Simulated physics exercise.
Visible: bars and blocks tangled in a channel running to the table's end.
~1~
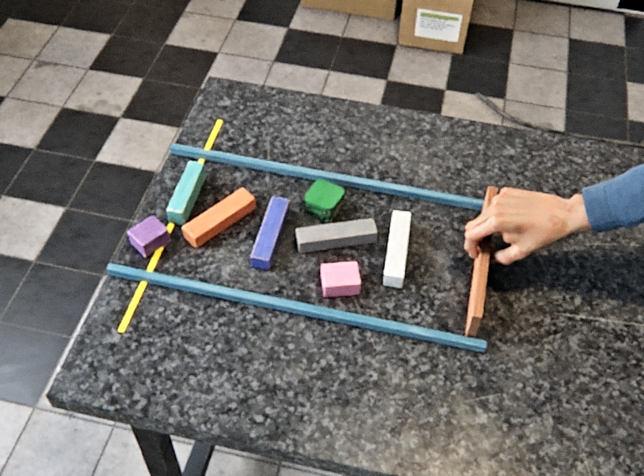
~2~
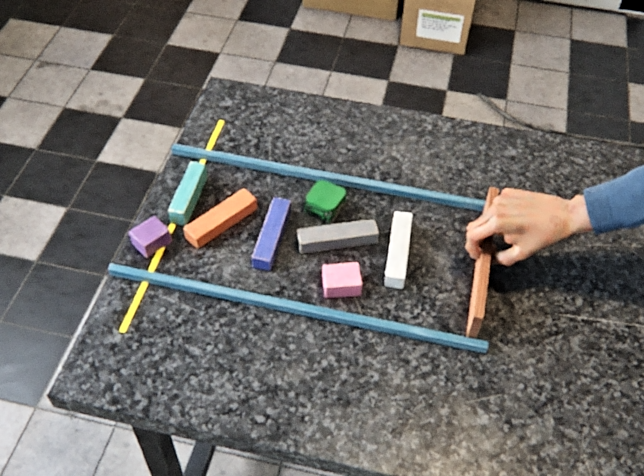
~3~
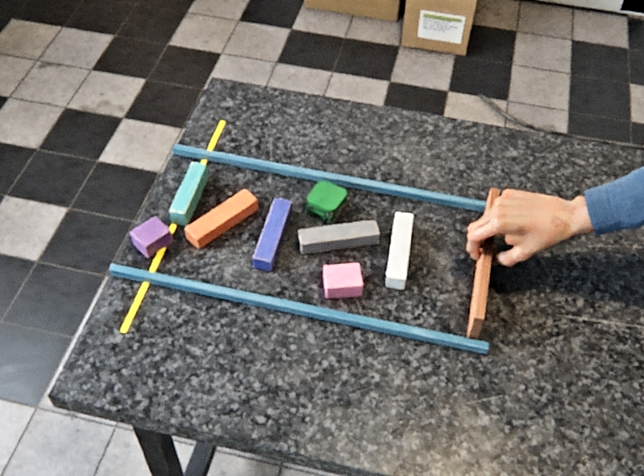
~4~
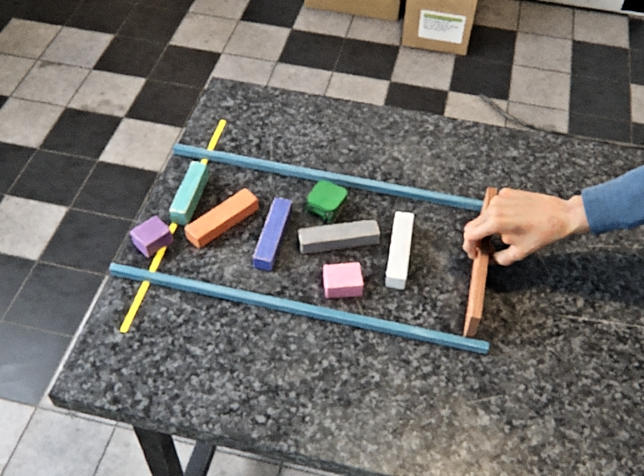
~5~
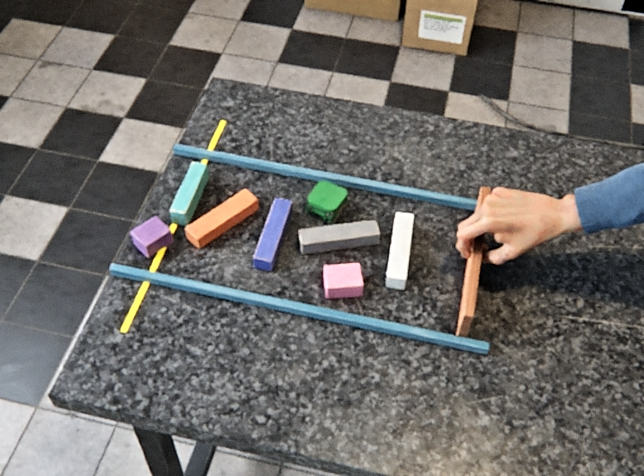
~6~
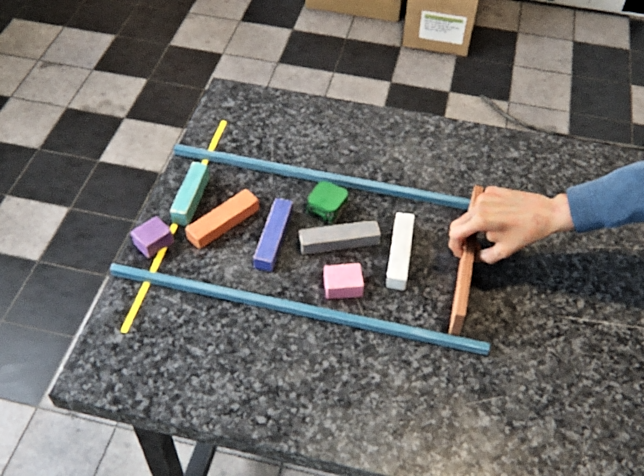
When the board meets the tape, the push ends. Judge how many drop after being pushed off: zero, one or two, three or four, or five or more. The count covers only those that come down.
Number dropping: Three or four.
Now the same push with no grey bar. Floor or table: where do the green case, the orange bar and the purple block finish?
So the green case keeps its place, the orange bar goes down and the purple block goes down.
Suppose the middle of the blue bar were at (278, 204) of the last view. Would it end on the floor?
Here the blue bar departs.
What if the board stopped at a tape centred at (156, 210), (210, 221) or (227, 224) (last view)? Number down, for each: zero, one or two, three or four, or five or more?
Well, going through them: 5 or more, then just one or two, then no fall at all.
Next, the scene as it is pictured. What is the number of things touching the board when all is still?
Counting them up gives 3.
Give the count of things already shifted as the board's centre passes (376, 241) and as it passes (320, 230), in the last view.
One spot: 4. Other spot: 5.
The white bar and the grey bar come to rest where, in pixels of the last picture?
Okay, so first (172, 205), and next (153, 207).
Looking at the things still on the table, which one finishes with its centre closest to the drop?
The grey bar ends nearest.
Early on, none off yet; purple block at rest near (153, 237); turquoise bar at rest near (191, 194); orange bar at rest near (223, 219).
A while later, none off yet; purple block at rest near (153, 237); turquoise bar at rest near (191, 194); orange bar travelled a little near (204, 211).
Finally, the number that fall off is three or four; lost, blue bar, orange bar, turquoise bar and purple block.
